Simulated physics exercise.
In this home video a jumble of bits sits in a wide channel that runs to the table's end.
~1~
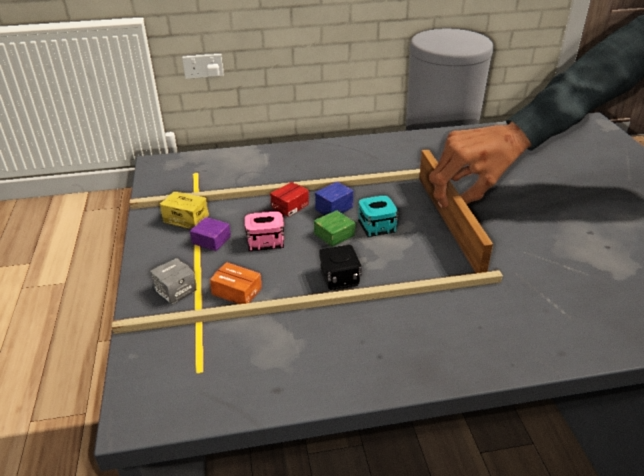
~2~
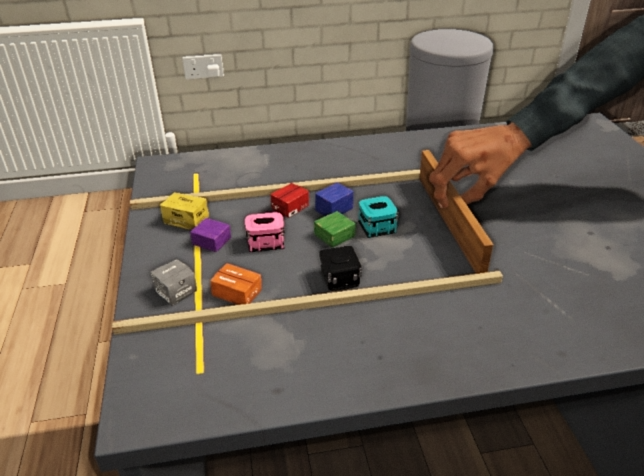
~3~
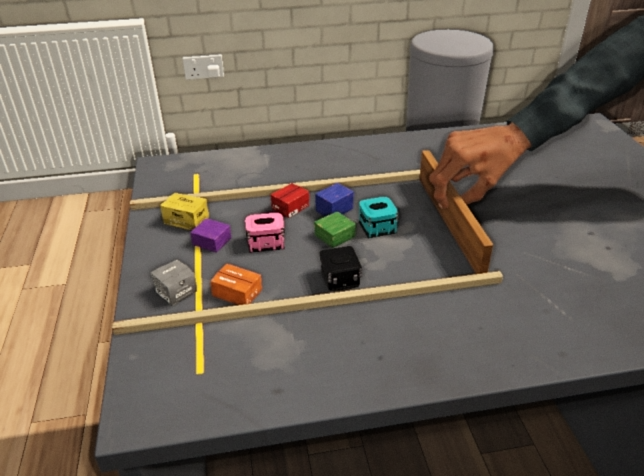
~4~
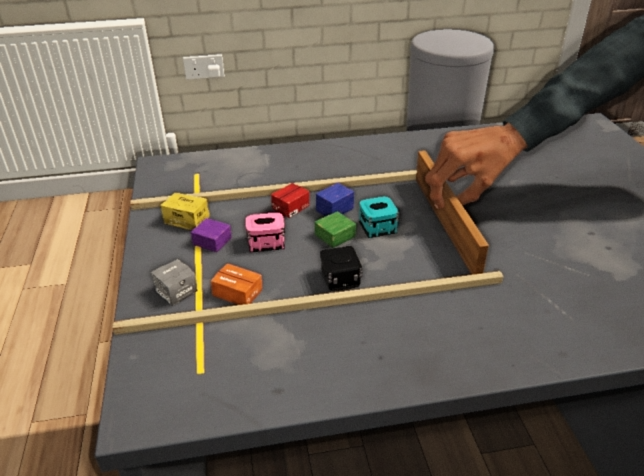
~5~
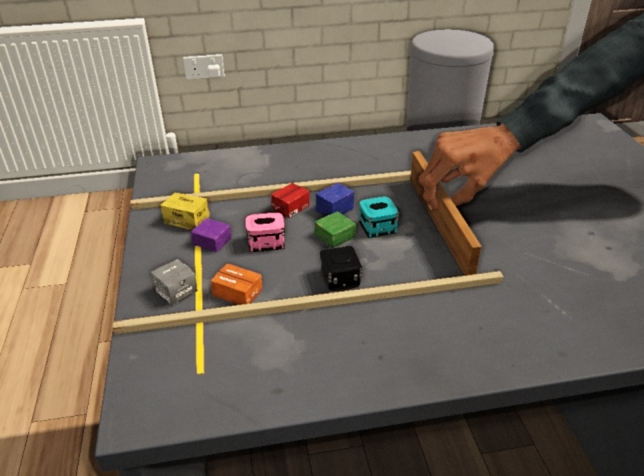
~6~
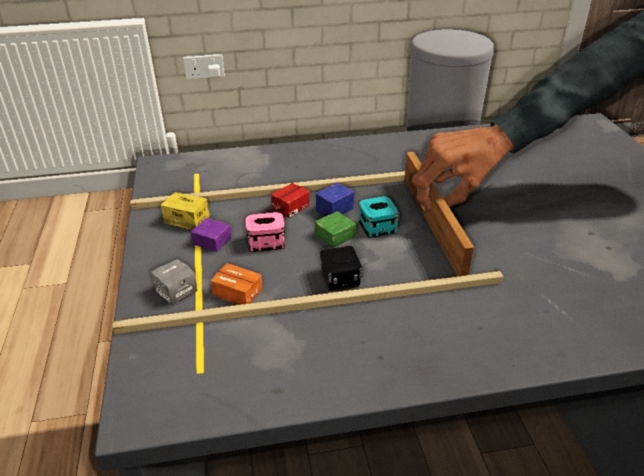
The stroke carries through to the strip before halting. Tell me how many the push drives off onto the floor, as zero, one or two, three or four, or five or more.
I reckon the number that spills over the end lands at one or two.
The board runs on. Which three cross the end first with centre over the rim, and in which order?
The order is the pink case, then the grey box, then the purple block.
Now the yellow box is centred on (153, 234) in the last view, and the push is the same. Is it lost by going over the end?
From that start, the object then does not stay.
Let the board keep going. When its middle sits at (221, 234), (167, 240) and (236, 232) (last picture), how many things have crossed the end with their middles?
The numbers past the end are 0, 6 and 0.
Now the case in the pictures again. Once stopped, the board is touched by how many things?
That makes 4.
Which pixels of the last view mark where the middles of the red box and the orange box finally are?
Approximately (181, 204) for one, approximately (136, 295) for the other.
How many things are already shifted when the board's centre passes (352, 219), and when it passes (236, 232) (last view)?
I count 3 first and 10 after.
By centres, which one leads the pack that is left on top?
Ending up nearest is the grey box.
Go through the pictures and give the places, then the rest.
The first frame shows grey box (174, 281); yellow box (185, 210); purple block (211, 234); board (451, 207); tape (197, 252).
The second frame shows yellow box (185, 211); black case (340, 269).
The third frame shows purple block (211, 235); pink case (265, 232).
The fourth frame shows grey box (175, 282); orange box (237, 285).
The fifth frame shows yellow box (186, 211); board (441, 209).
The sixth frame shows grey box (175, 282); yellow box (186, 211); purple block (211, 235); board (434, 210); tape (198, 253).
Soon after, none off yet; grey box at rest near (175, 282); yellow box at rest near (186, 211); purple block at rest near (211, 235).
Then, none off yet; grey box at rest near (175, 282); yellow box moved a little near (174, 208); purple block moved about its own width near (168, 235).
At rest, the number that fall off is one or two; fallen, pink case.
